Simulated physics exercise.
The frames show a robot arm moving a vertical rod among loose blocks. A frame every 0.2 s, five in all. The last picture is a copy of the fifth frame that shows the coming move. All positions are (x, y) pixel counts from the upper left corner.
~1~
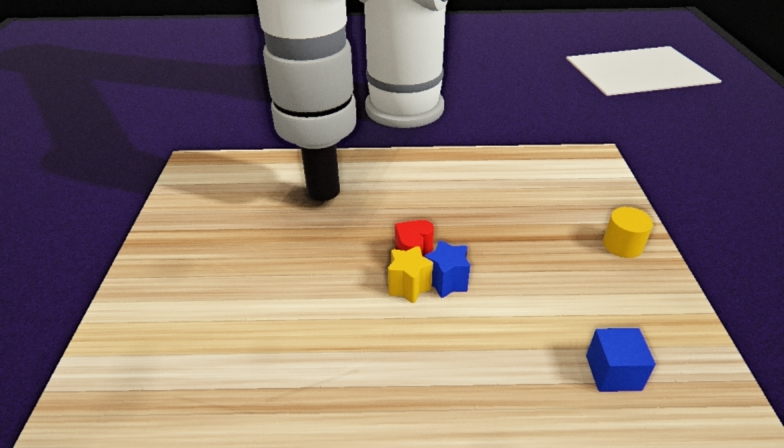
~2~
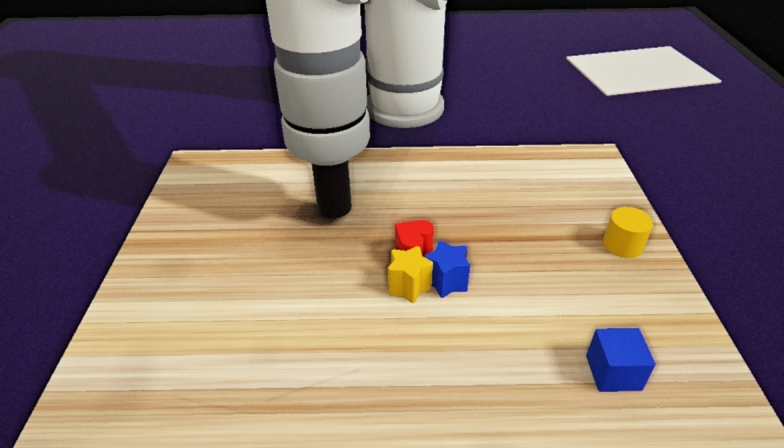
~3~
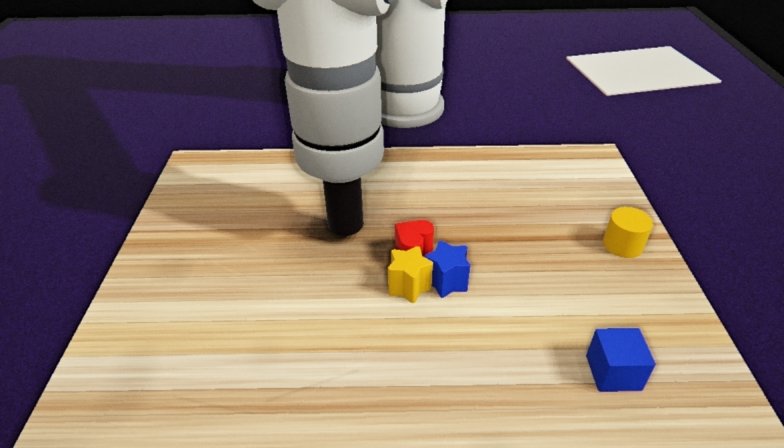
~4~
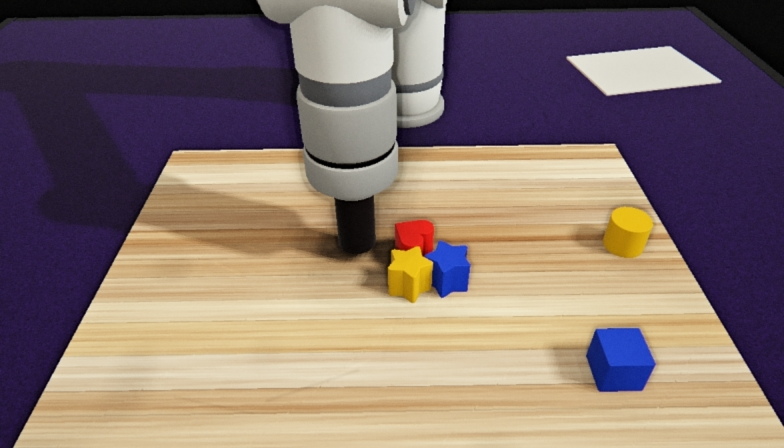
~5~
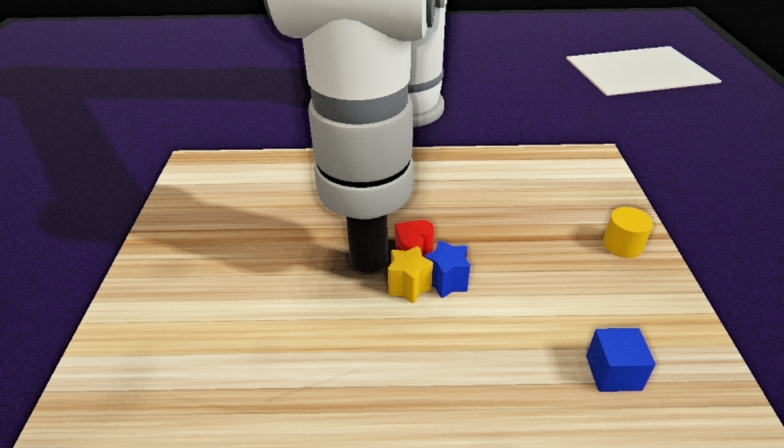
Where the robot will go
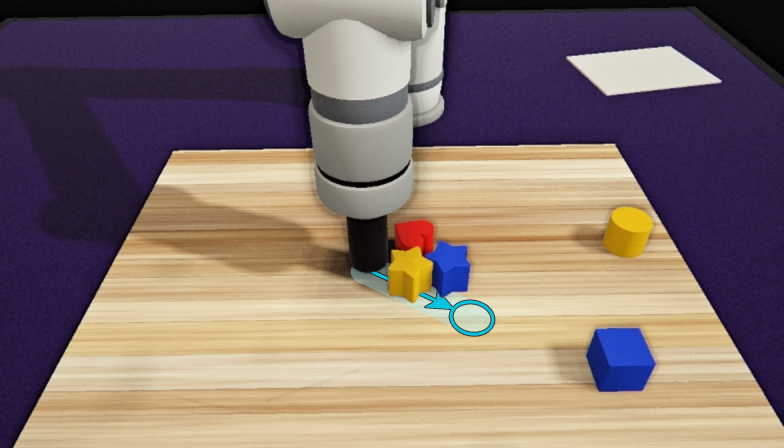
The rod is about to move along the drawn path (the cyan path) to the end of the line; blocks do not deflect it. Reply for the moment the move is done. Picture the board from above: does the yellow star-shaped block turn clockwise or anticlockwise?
It twists with the clock when seen from above.
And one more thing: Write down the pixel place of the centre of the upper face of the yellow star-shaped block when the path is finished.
It comes to (498, 319).
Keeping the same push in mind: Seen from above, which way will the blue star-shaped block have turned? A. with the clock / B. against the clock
My answer is option B.
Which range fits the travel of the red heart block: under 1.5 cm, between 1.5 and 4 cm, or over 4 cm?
Short: Under 1.5 cm.
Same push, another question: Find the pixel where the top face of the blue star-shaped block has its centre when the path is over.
The centre of its top face lies at (496, 267).
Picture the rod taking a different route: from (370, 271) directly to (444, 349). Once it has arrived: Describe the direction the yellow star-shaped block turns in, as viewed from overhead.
From above, it turns counterclockwise.
Path on the board, from (370, 271) to (472, 318).
What follows on the original path. One third of the way, rod (403, 274); yellow star-shaped block (433, 278), turned 30° clockwise; blue star-shaped block (466, 261), turned 55° anticlockwise.
Two thirds of the way, rod (437, 290); yellow star-shaped block (464, 298), turned 45° clockwise; blue star-shaped block (480, 264), turned 95° anticlockwise.
At the end, rod (473, 307); yellow star-shaped block (498, 319), turned 55° clockwise; red heart block in place; blue star-shaped block (496, 267), turned 155° anticlockwise.
